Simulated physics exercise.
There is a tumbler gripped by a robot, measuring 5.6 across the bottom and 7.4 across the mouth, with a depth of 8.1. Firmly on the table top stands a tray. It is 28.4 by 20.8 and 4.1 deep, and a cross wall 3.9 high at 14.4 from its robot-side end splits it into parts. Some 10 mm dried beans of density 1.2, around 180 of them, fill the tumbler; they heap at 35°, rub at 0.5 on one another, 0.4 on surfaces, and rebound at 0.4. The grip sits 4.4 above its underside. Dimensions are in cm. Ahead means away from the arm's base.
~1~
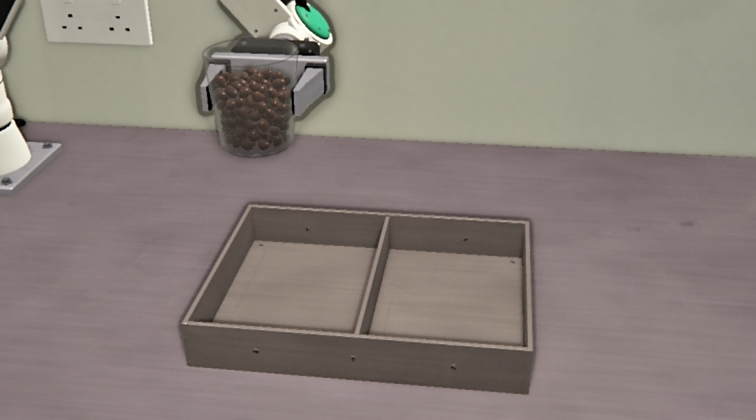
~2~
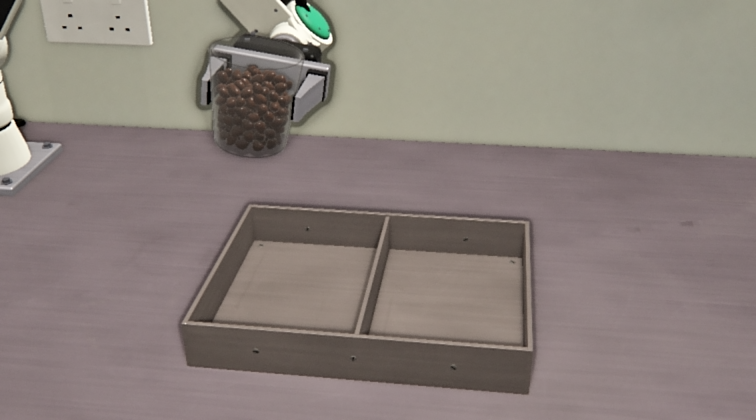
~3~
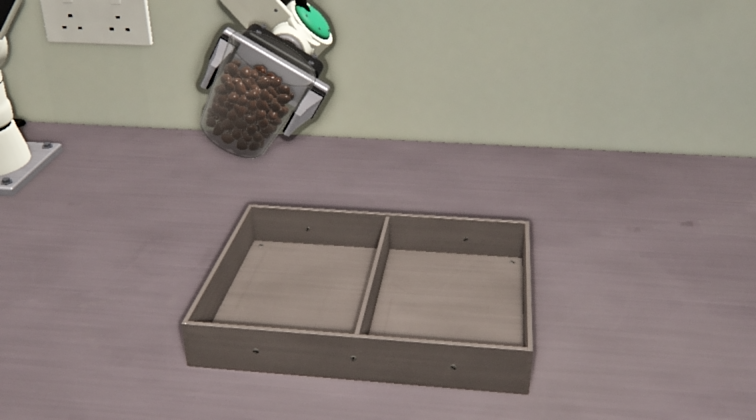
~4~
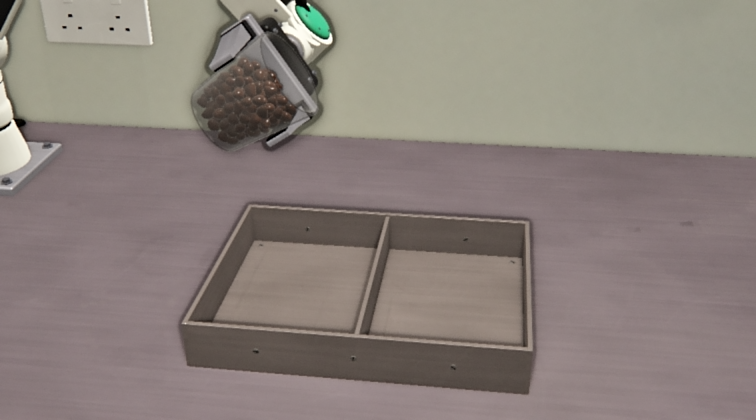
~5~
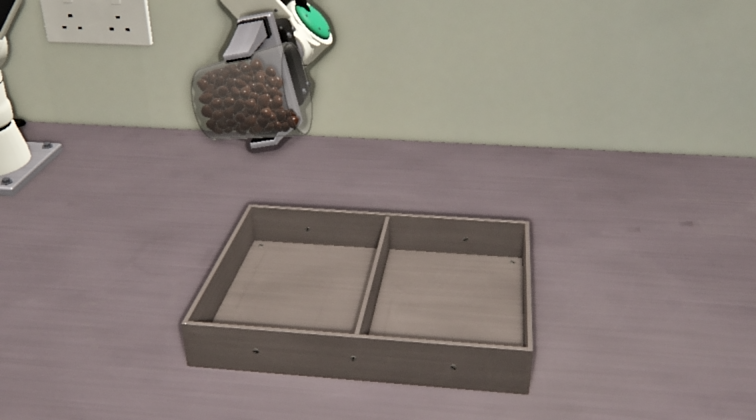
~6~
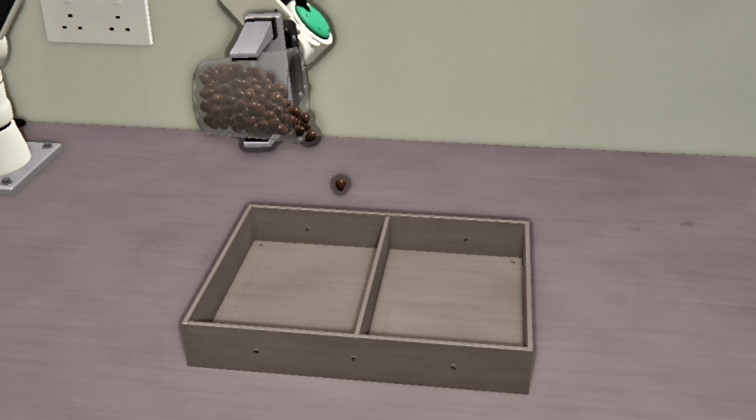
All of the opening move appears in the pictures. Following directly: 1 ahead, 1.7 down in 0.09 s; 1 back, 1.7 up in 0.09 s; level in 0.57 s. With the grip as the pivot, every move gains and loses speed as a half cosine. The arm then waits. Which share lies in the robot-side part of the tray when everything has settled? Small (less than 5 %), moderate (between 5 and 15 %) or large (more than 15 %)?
Moderate.
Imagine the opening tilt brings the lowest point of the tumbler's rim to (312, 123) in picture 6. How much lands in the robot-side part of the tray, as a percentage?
Result: Approximately 0 %.
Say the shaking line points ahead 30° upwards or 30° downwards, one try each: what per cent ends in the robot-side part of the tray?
Result: Approx. 35 % and 25 %, one try each.
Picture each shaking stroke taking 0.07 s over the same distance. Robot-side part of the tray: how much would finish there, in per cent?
It would come to roughly 10 %.
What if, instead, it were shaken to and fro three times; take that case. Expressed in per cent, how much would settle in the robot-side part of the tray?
Result: Approximately 20 per cent.
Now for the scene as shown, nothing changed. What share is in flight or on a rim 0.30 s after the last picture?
I'd reckon close to 4 per cent.
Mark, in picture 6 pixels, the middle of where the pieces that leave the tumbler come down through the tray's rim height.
About at (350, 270).
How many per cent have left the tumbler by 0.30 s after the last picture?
I'd put it at some 10 per cent at that point.
Then, 0.30 s on, tilted 77° forward, highest piece 22 above the table; 158 in the tumbler, 9 in the robot-side part, 1 in the far-side part, 7 in flight or on a rim.
Then, 0.60 s on, tilted 14° forward, highest piece 24 above the table; 158 in the tumbler, 15 in the robot-side part, 2 in the far-side part.
Then, 0.95 s on, level, highest piece 24 above the table; 158 in the tumbler, 15 in the robot-side part, 2 in the far-side part.
Then, 2.00 s on, level, highest piece 24 above the table; 158 in the tumbler, 15 in the robot-side part, 2 in the far-side part.
In the end, 158 in the tumbler, 15 in the robot-side part, 2 in the far-side part. That is 9 % in the robot-side part of the tray.
